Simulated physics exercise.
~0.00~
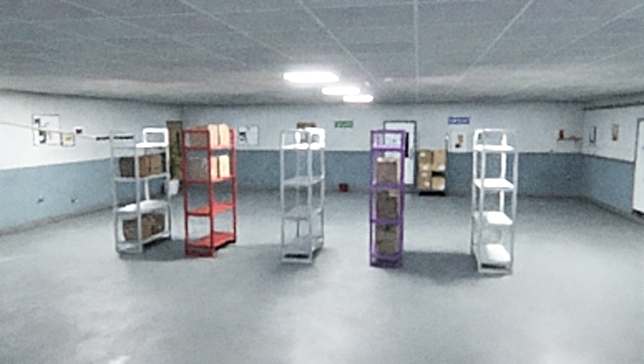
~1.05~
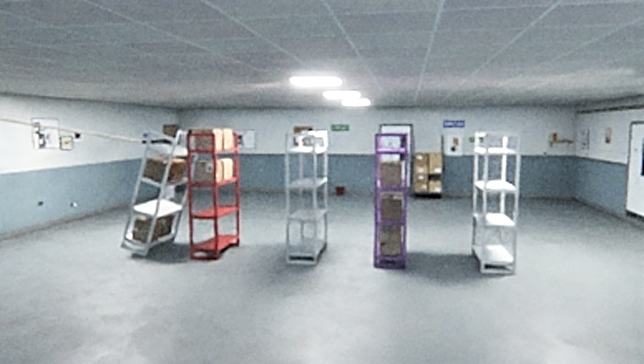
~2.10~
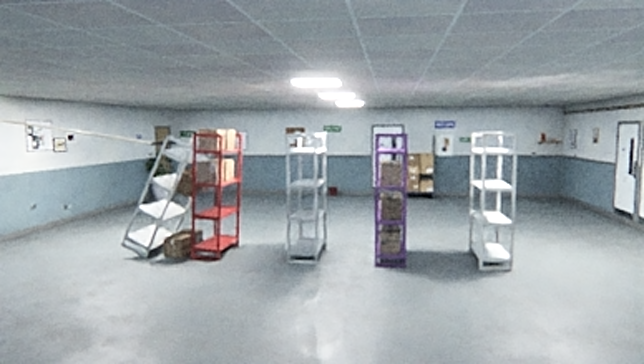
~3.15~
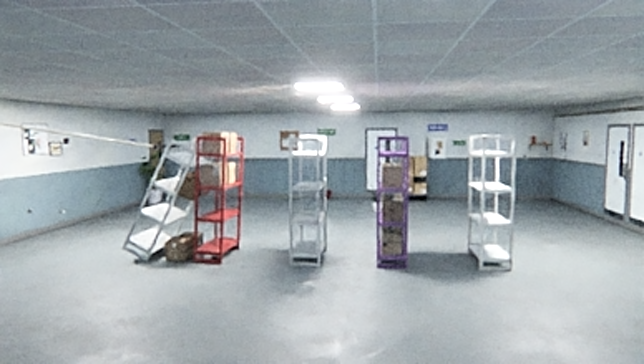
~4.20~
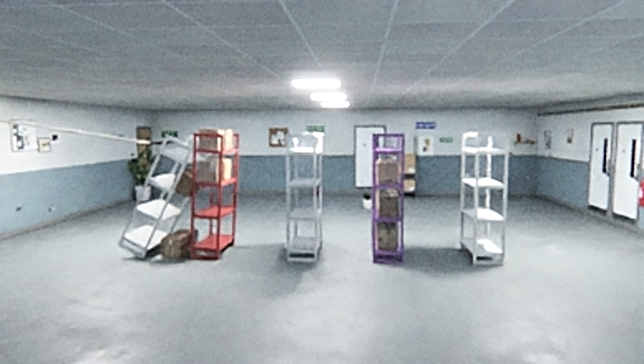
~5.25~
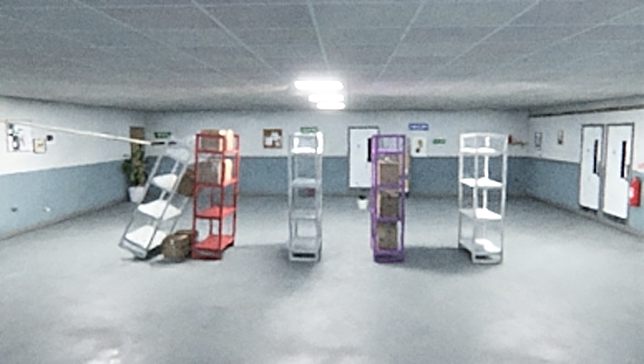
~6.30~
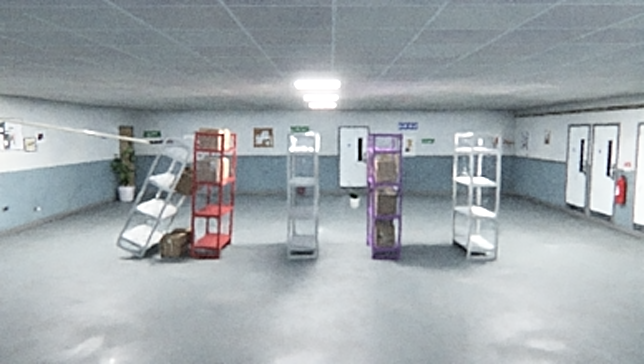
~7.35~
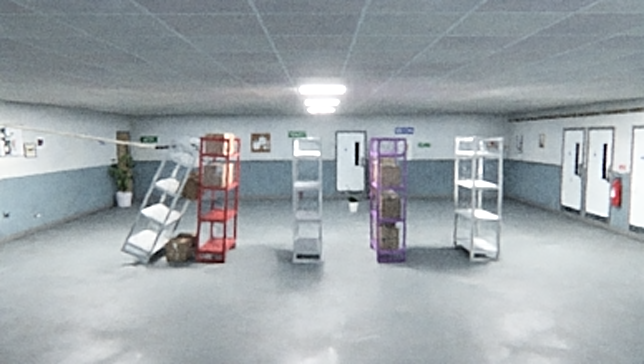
To begin with, five open-sided shelving racks stand in a row across a grey floor, one red and one purple among the pale ones, while a thin pole reaches in from the left towards the first. The pole pushes rightward and the first rack tilts over towards its red neighbour. It comes to lean steeply against the red rack, and a brown carton ends up on the floor between their bases. The pole then stops, and the view drifts slowly around the room. The red rack stays up, barely tipped, the purple one does not move, and four racks remain standing.
